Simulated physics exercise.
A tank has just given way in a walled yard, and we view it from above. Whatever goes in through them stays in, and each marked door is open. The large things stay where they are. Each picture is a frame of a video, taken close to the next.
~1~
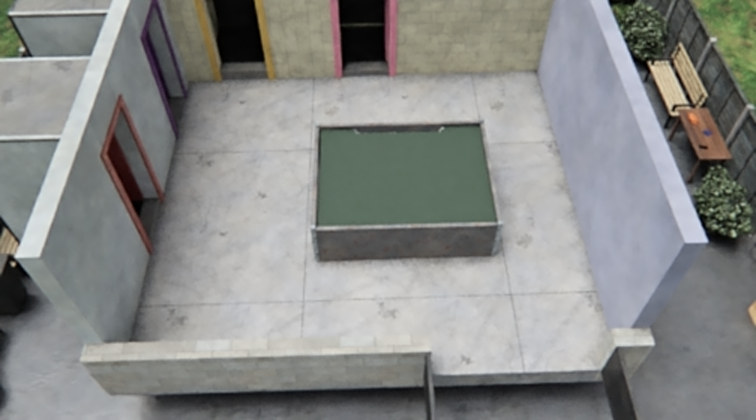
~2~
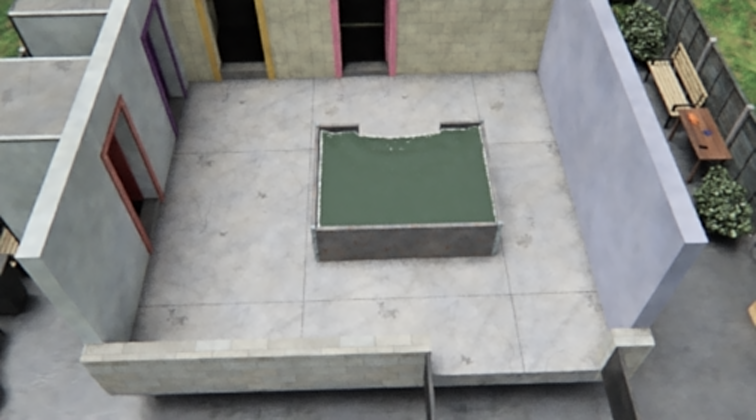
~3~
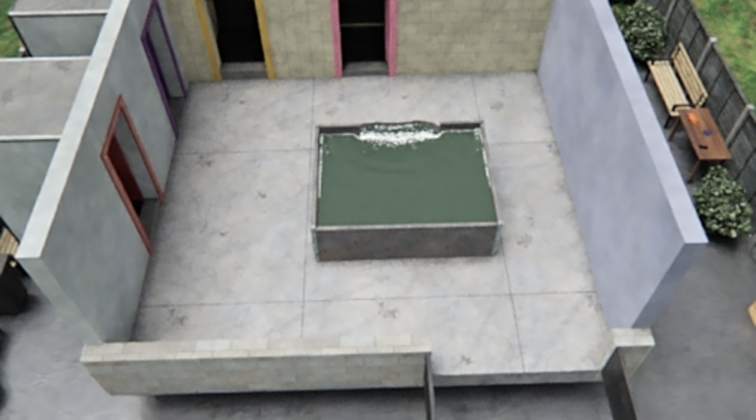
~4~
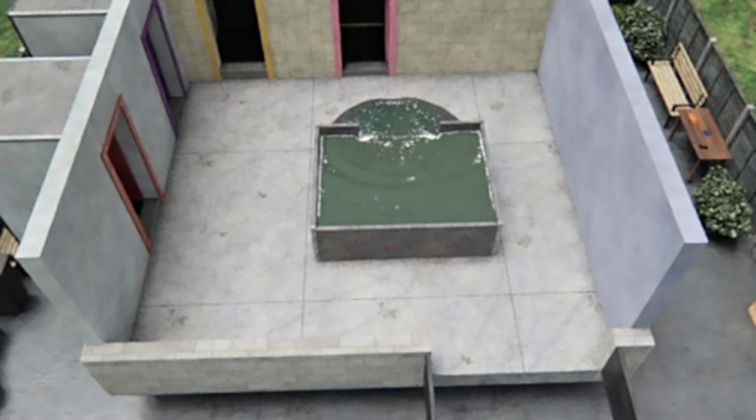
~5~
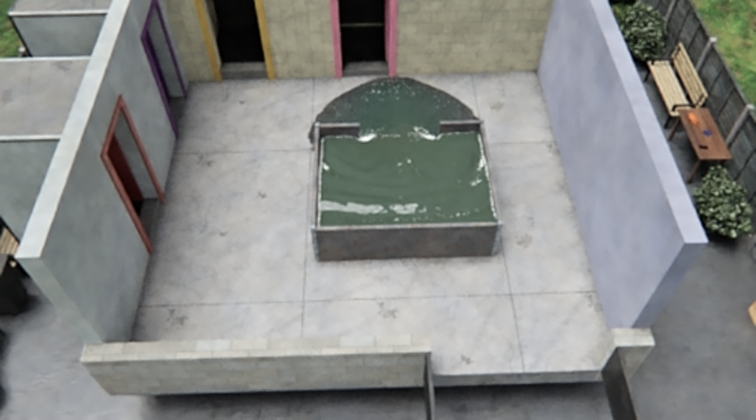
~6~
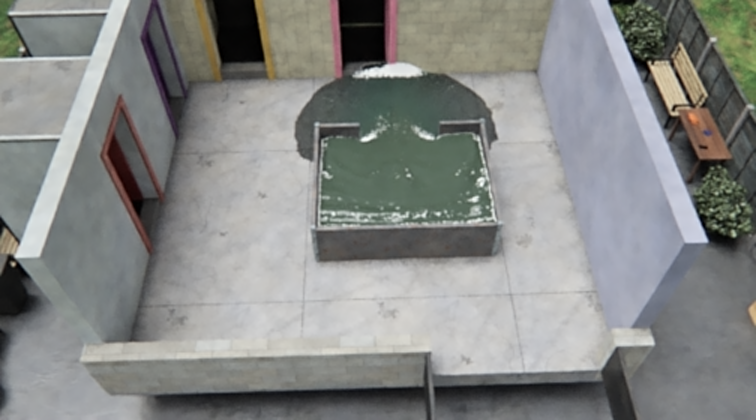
Green water bursting through a gap in a tank's far side, fanning across a walled yard's pale floor toward the back wall.
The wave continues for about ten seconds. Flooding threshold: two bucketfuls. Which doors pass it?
In order: The pink door breaks the limit for sure, the purple door breaks the limit for sure, the yellow door respects the limit for sure, the red door respects the limit for sure.
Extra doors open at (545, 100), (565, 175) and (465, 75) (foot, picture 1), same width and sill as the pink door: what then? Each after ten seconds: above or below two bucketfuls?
Result, in listed order - gets past the limit, doesn't reach the limit, gets past the limit.
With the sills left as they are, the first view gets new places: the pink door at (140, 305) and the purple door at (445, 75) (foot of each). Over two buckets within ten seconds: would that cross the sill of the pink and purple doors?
Well, the pink one stays within bounds, and as for the purple one, it runs over.
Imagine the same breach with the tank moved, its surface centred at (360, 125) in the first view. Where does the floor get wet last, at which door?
The red-painted one comes last.
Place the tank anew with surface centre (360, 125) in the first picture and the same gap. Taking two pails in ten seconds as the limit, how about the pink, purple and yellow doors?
My take: Pink overshoots; purple overshoots; yellow stays within the limit.
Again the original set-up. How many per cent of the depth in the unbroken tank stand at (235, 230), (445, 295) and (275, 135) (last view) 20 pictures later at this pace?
The three come to near 0, 0 and 2 per cent respectively.
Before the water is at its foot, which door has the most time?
That would be the red door.
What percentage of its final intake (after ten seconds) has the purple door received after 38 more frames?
That share would be near 65 %.
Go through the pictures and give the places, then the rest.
The first picture shows the water tank at (403, 175) is whole and still.
In the second picture, water pours out on the water tank's far side and has run to a hidden place.
In the third picture, water pours out on the water tank's far side and has run to a hidden place.
In the fourth picture, the front is at (376, 102), out from the gap on the water tank's far side.
In the fifth picture, water pours out on the water tank's far side and has run to (385, 80).
In the sixth picture, water pours out on the water tank's far side and has run to (347, 77).
A moment on, water covers 20 % of the floor; the pink door far over two buckets in, the purple door not reached, the yellow door not reached, the red door not reached.
Next, water covers 30 % of the floor; the pink door far over two buckets in, the purple door not reached, the yellow door wet at the sill, nothing in, the red door not reached.
Then, water covers 50 % of the floor; the pink door far over two buckets in, the purple door over two buckets in, the yellow door wet at the sill, nothing in, the red door not reached.
Later, water covers 80 % of the floor; the pink door far over two buckets in, the purple door far over two buckets in, the yellow door wet at the sill, nothing in, the red door wet at the sill, nothing in.
In the end, water covers 95 % of the floor; the pink door far over two buckets in, the purple door far over two buckets in, the yellow door wet at the sill, nothing in, the red door wet at the sill, nothing in.
